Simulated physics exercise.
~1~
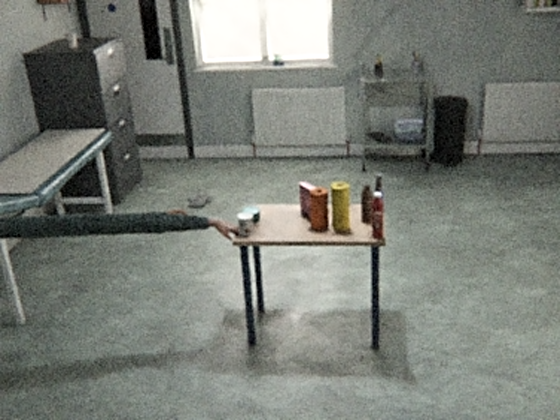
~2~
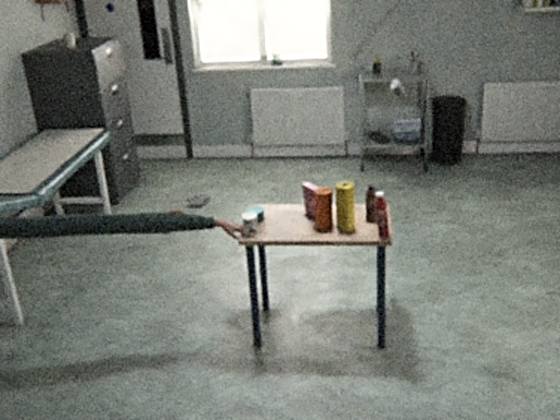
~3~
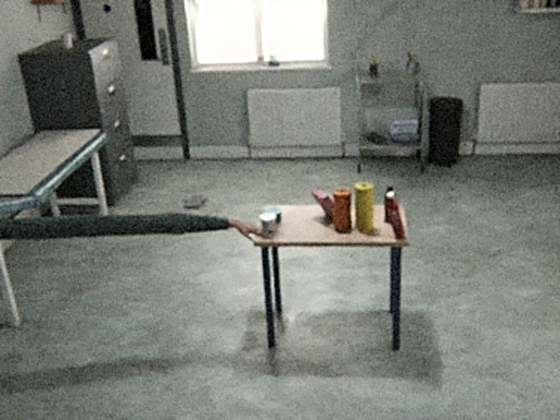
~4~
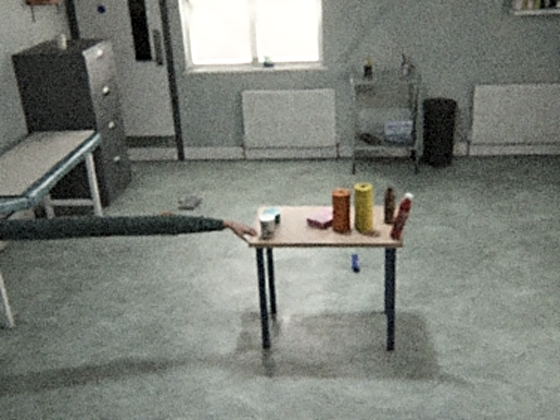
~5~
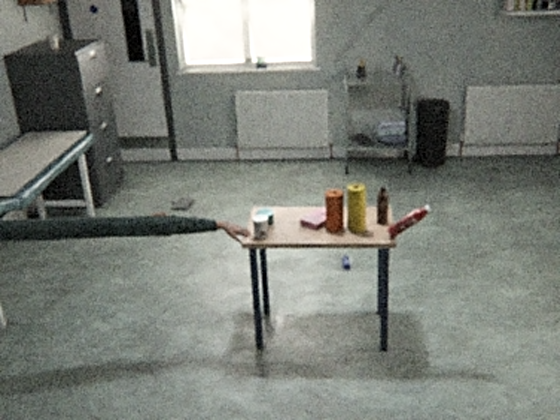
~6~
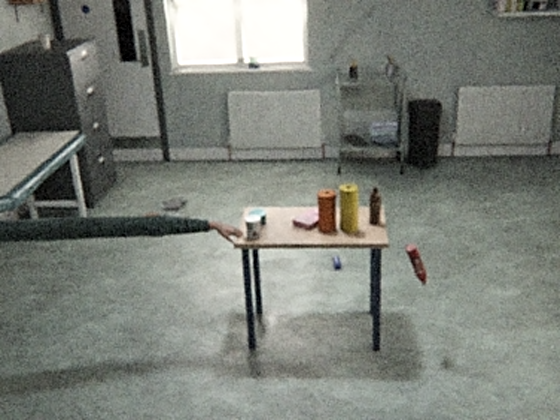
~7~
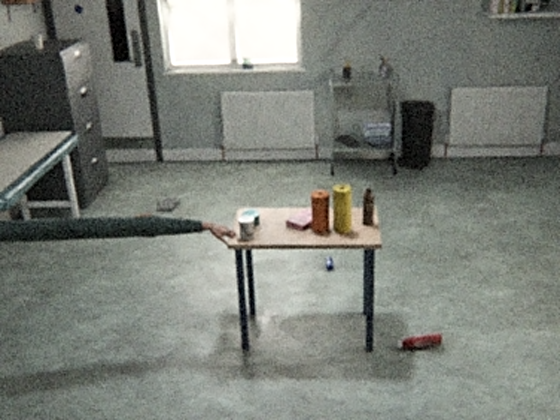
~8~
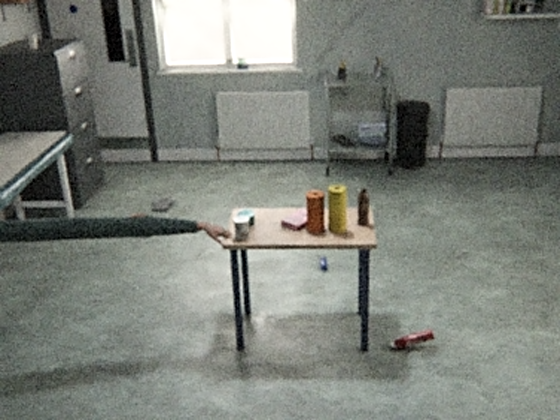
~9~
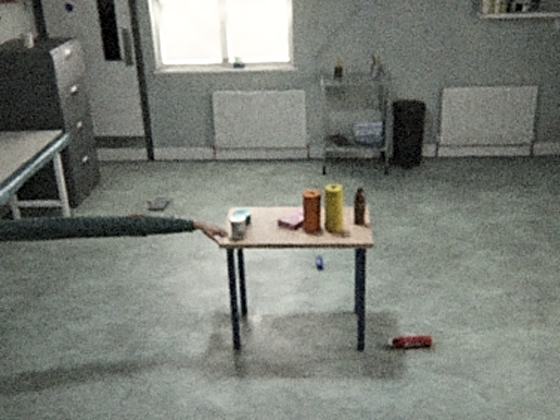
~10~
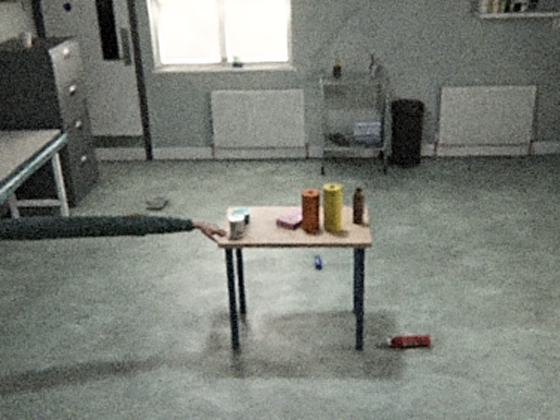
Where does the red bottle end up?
It tips over the right edge of the table and ends lying on its side on the floor, near the table's right legs.
A small wooden side table with dark legs stands in a grey room, seen from the front and slightly above, with a cabinet and bed at left and a window behind. An arm in a dark green sleeve holds its left edge, beside a white tin, with orange and yellow rolls and bottles further right. The arm moves the table to the right and it stops. The pink packet topples flat, a small blue item drops below, and the red bottle tips over the right edge. The red bottle ends lying on the floor, while the rolls and brown bottle stay upright.
